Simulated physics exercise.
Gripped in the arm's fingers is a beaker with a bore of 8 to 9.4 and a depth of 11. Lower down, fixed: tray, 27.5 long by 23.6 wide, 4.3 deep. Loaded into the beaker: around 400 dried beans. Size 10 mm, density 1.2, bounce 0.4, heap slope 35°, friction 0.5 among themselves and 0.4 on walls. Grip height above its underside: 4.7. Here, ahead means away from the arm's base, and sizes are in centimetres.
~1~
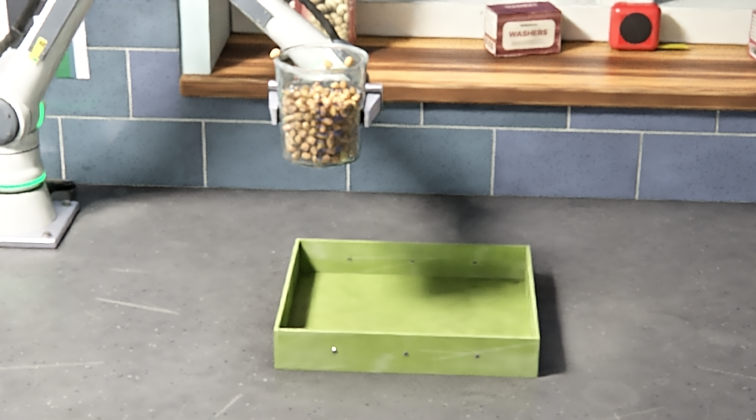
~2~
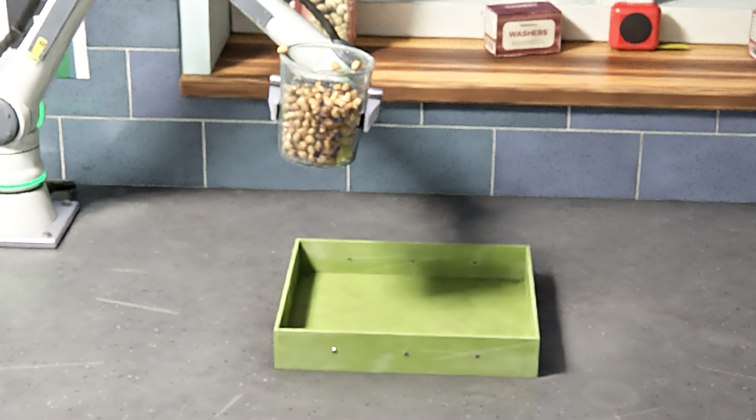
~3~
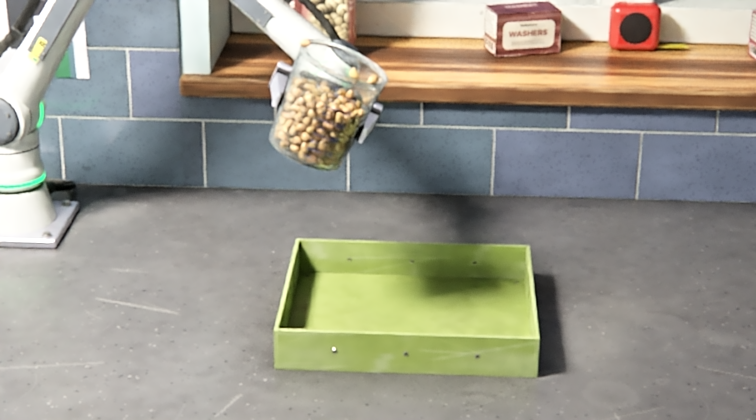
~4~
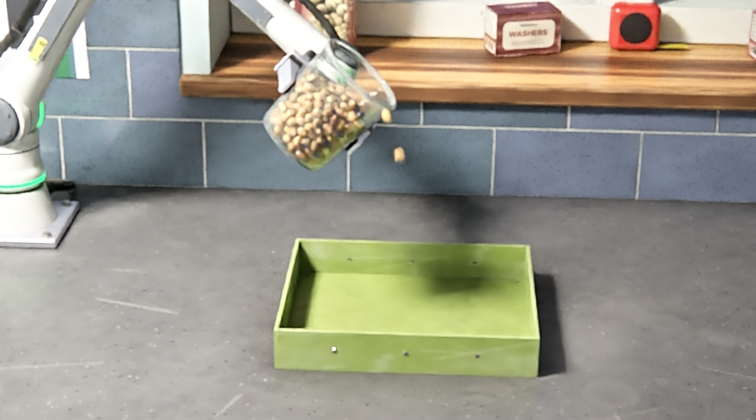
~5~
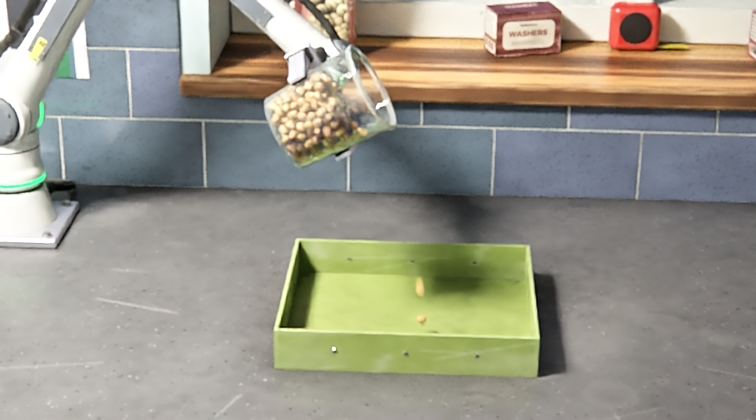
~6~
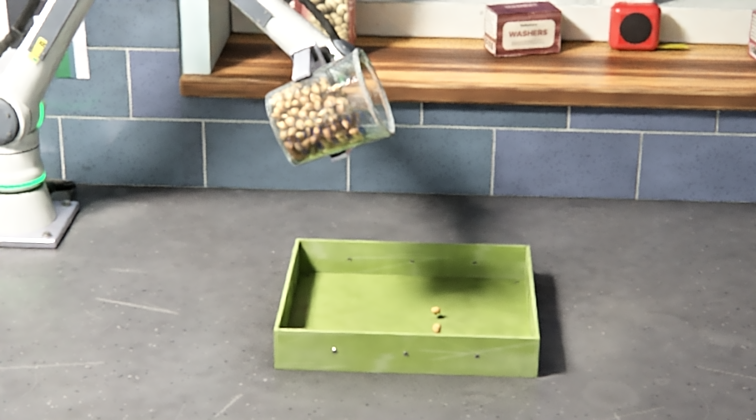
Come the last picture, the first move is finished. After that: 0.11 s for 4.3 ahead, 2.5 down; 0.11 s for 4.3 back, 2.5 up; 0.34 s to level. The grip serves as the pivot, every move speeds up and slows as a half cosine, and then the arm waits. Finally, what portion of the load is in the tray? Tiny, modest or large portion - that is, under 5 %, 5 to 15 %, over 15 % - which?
A modest portion.
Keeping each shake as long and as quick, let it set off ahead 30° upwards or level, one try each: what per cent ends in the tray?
First try some 45 %, second try some 25 %.
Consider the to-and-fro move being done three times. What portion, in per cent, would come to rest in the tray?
That share would be near 20 percent.
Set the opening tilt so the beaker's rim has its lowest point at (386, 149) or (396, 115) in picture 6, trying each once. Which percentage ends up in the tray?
Roughly 30 per cent, then roughly 0 per cent.
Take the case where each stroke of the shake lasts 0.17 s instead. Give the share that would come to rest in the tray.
0 %.
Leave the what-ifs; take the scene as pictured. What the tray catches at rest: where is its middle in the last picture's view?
(469, 319).
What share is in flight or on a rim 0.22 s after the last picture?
About 5 per cent.
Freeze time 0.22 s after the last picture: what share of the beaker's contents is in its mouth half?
Share in the mouth half: About 35 %.
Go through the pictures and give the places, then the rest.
The first picture shows the beaker middle at (321, 107), level; upper third of the load around (321, 102), from x 275 to 355, top at y 55; 397 in the beaker.
The second picture shows the beaker middle at (322, 107), tilted 6° forward; upper third of the load around (320, 101), from x 285 to 360, top at y 50.
The third picture shows the beaker middle at (324, 108), tilted 23° forward; upper third of the load around (316, 101), from x 280 to 375, top at y 45.
The fourth picture shows the beaker middle at (326, 109), tilted 43° forward; upper third of the load around (315, 99), from x 275 to 400, top at y 75; 395 in the beaker, 2 in flight or on a rim.
The fifth picture shows the beaker middle at (328, 111), tilted 60° forward; upper third of the load around (315, 98), from x 275 to 420, top at y 75; 395 in the beaker, 2 in the tray.
The sixth picture shows the beaker middle at (328, 112), tilted 66° forward; upper third of the load around (315, 99), from x 275 to 435, top at y 80; 395 in the beaker, 2 in the tray.
Then, 0.22 s on, tilted 66° forward, highest piece 27 above the table; 375 in the beaker, 2 in the tray, 20 in flight or on a rim.
Then, 0.45 s on, tilted 16° forward, highest piece 30 above the table; 360 in the beaker, 32 in the tray, 5 in flight or on a rim.
Then, 0.76 s on, level, highest piece 30 above the table; 360 in the beaker, 34 in the tray, 3 on the table or floor.
Then, 1.81 s on, level, highest piece 30 above the table; 360 in the beaker, 34 in the tray, 3 on the table or floor.
In the end, 360 in the beaker, 34 in the tray, 3 on the table or floor. That is 9 % in the tray.
